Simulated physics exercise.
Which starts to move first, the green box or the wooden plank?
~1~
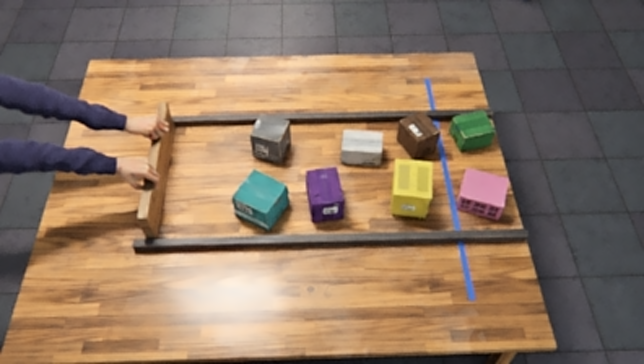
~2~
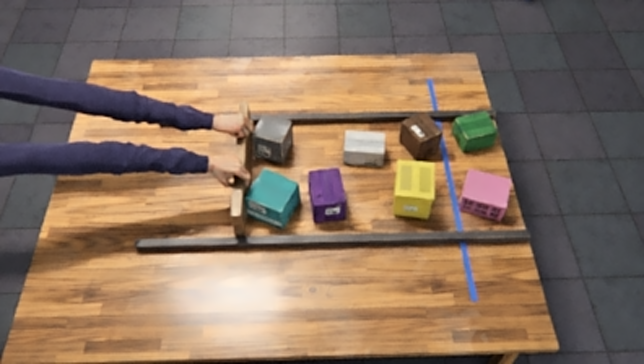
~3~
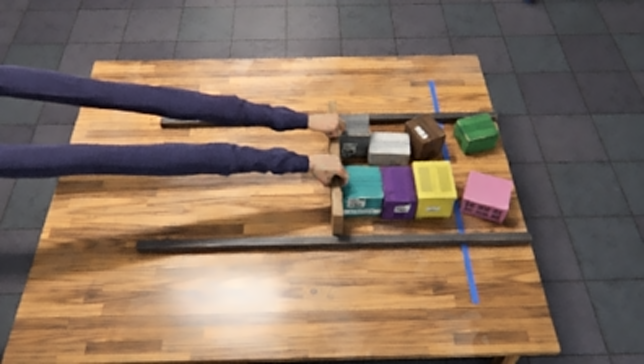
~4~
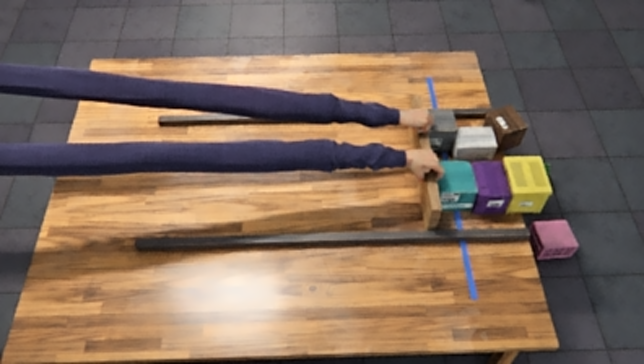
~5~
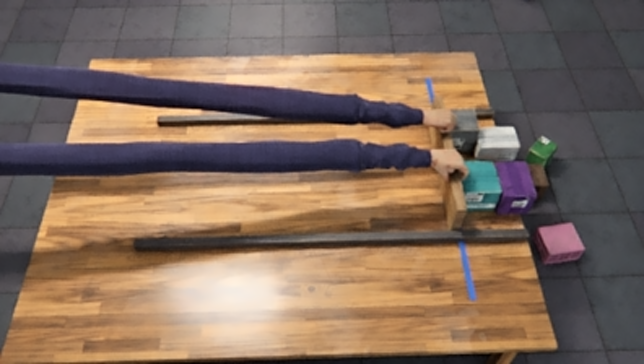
The wooden plank moves first. The green box stays at rest by the table's right end until the pushed boxes have bunched up, and only then does it go.
